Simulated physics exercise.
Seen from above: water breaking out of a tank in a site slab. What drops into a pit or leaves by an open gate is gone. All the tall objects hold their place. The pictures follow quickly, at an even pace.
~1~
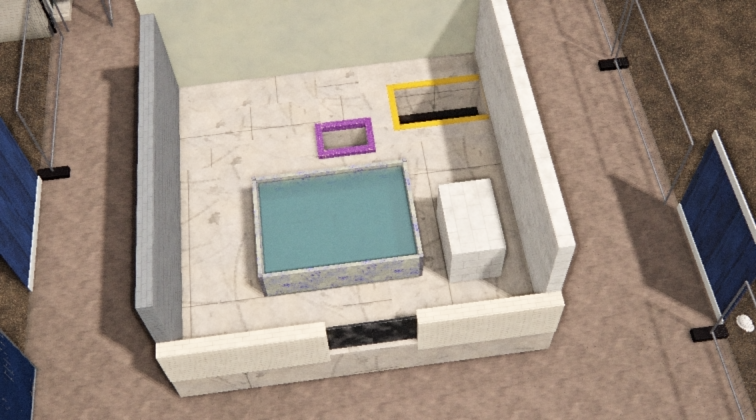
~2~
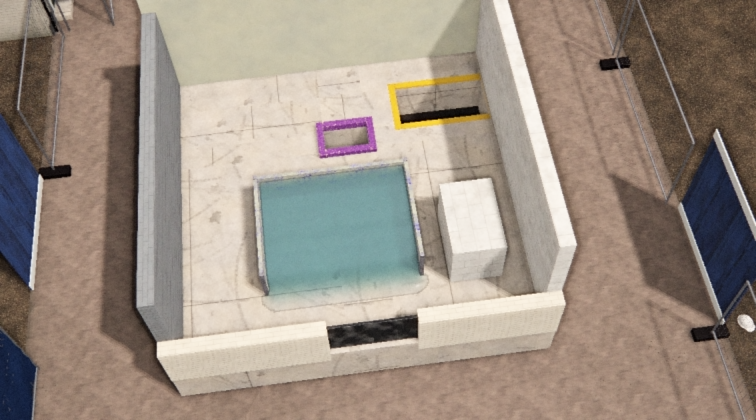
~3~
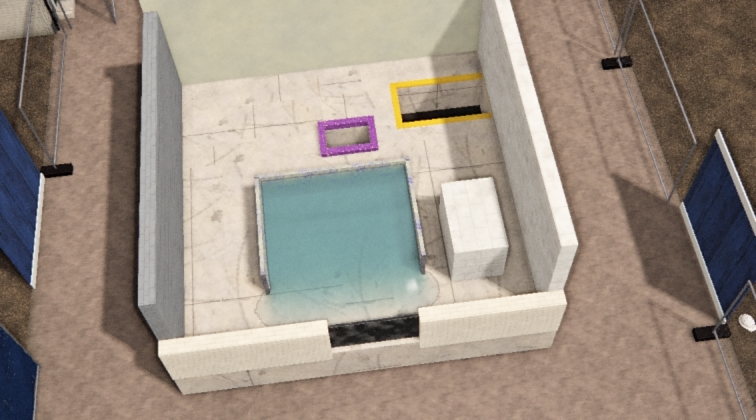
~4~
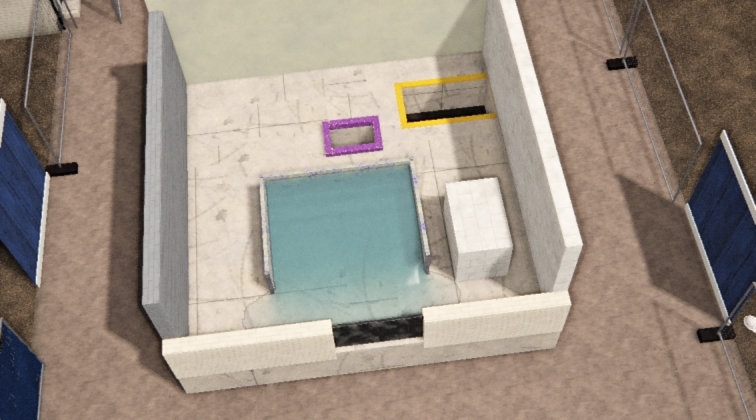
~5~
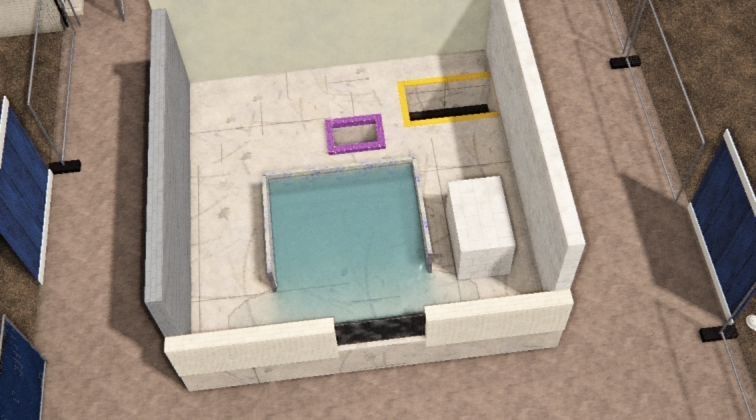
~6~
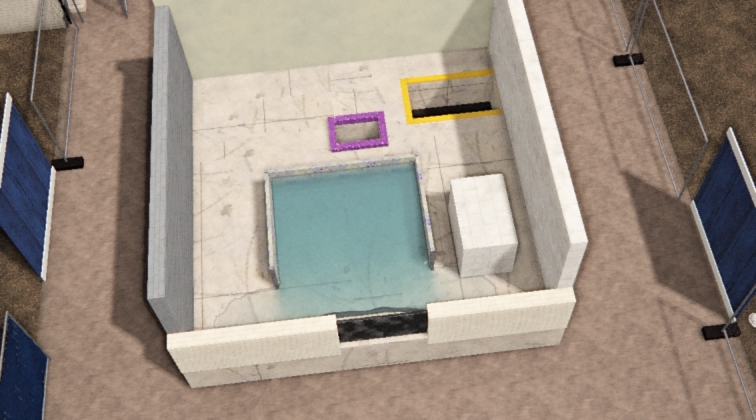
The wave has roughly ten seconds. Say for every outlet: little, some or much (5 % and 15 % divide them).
One by one: The gate takes not even 5 %; the yellow pit takes above 15 %; the purple pit takes not even 5 %.
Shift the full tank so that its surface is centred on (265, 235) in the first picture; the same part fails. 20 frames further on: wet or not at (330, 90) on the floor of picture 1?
Answer: Free of water.
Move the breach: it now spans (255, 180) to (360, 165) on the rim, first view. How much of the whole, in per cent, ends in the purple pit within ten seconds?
In per cent: Purple 12.
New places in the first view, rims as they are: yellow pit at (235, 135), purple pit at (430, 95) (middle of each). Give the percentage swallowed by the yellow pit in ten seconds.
Roughly, in per cent: Yellow 35.
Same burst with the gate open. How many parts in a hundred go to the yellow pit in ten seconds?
Per cent: Yellow 8.
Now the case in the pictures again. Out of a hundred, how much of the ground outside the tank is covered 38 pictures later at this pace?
Roughly 85 per cent.
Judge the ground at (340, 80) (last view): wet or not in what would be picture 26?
There: Clear.
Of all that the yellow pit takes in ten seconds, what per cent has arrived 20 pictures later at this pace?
Roughly 10 per cent.
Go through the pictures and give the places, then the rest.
The first frame shows the tank at (335, 219) is whole and still.
In the second frame, water pours out at (344, 277) and has run to (422, 283).
In the third frame, water pours out at (345, 277) and has run to (433, 295).
In the fourth frame, water pours out at (349, 277) and has run to a hidden place.
In the fifth frame, the front is at a hidden place, out from the gap at (352, 275).
In the sixth frame, the front is at a hidden place, out from the gap at (354, 273).
A moment on, water covers 20 % of the floor; the gate 0 %, the yellow pit 0 %, the purple pit 0 %.
Next, water covers 35 % of the floor; the gate 0 %, the yellow pit 0 %, the purple pit 0 %.
Then, water covers 70 % of the floor; the gate 0 %, the yellow pit 2 %, the purple pit 0 %.
Later, water covers 85 % of the floor; the gate 0 %, the yellow pit 11 %, the purple pit 0 %.
In the end, water covers 95 % of the floor; the gate 0 %, the yellow pit 25 %, the purple pit 0 %.
